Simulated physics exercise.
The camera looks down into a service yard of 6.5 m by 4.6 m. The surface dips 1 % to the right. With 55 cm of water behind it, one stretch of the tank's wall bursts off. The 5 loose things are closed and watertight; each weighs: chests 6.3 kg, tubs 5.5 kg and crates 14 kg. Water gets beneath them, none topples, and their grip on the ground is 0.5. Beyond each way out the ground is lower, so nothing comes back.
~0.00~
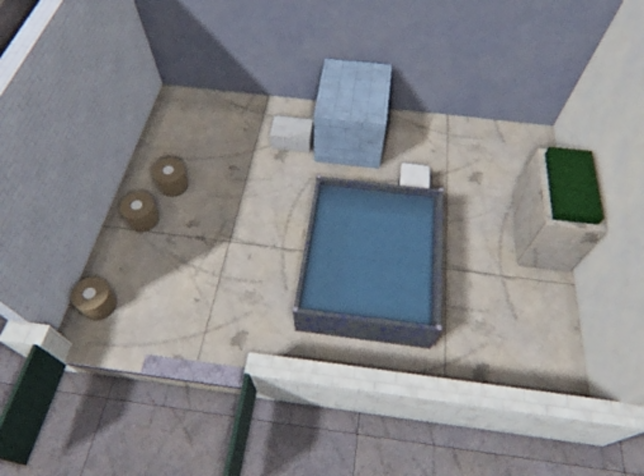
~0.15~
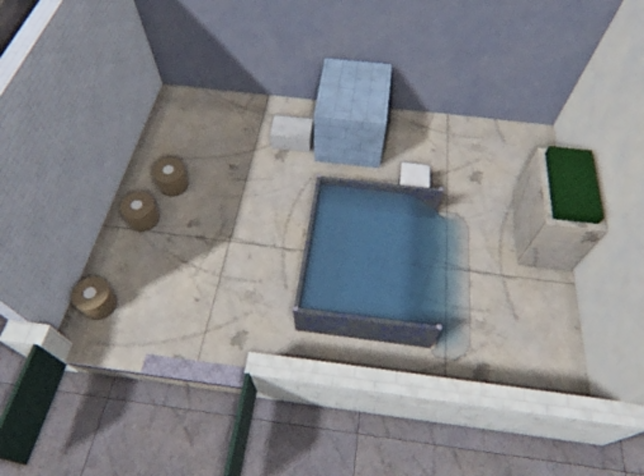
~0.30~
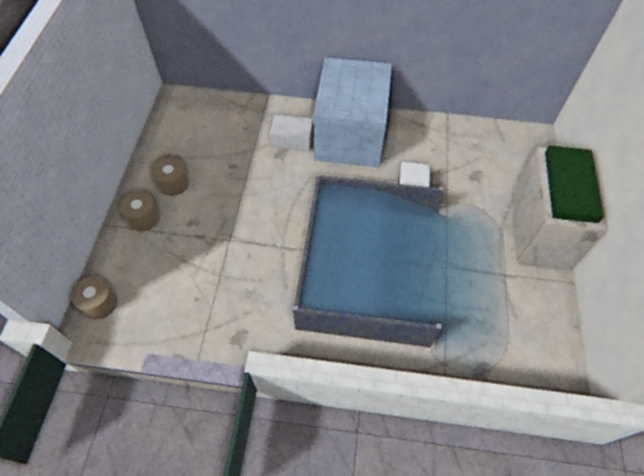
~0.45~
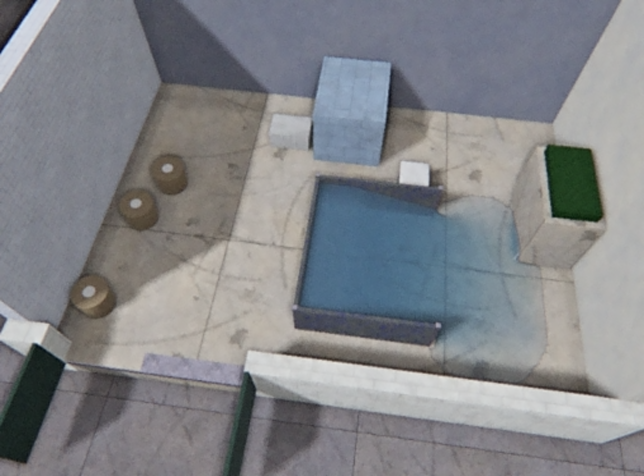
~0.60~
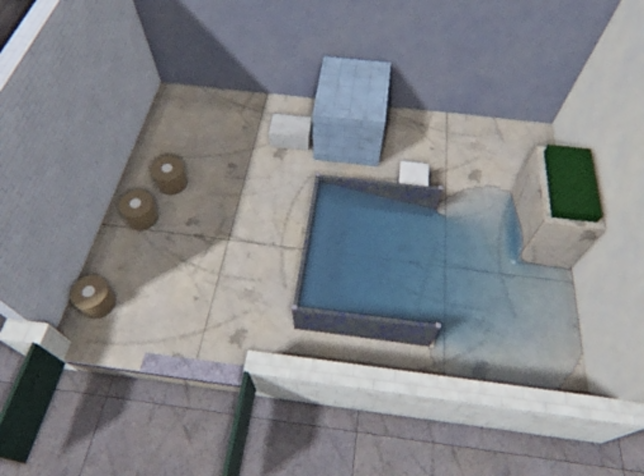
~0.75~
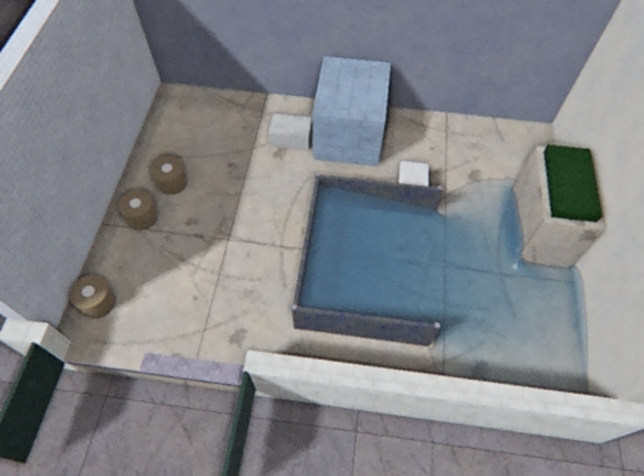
In a walled yard seen from above, the right side of a tank of blue water opens and water spreads rightward across the floor, reaching a green-topped block and the right wall, while the tubs and boxes stay still.
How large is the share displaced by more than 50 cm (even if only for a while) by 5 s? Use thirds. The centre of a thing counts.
Share: Not even a third.
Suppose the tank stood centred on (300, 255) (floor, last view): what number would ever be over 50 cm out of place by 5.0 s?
Then 1.
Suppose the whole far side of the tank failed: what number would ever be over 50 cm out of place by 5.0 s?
Then 4.
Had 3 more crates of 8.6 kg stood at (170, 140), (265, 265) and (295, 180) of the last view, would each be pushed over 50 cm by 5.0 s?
In that order: Less, less, short of it.
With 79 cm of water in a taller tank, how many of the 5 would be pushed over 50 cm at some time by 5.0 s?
Then 2.
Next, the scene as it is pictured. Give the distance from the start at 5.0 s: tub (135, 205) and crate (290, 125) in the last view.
In that order: 0 cm, 0 cm.
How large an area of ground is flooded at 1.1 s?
Some 8.5 m2.
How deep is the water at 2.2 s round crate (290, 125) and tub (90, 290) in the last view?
Roughly 0 and 0 cm.
After 1.1 s 0 of 5 are over 50 cm from their spots; 0 afloat.
After 2.2 s 0 of 5 are over 50 cm from their spots; 0 afloat.
After 3.5 s 0 of 5 are over 50 cm from their spots; 0 afloat.
After 5.0 s 0 of 5 are over 50 cm from their spots, and 0 have been at some point; 2 afloat.
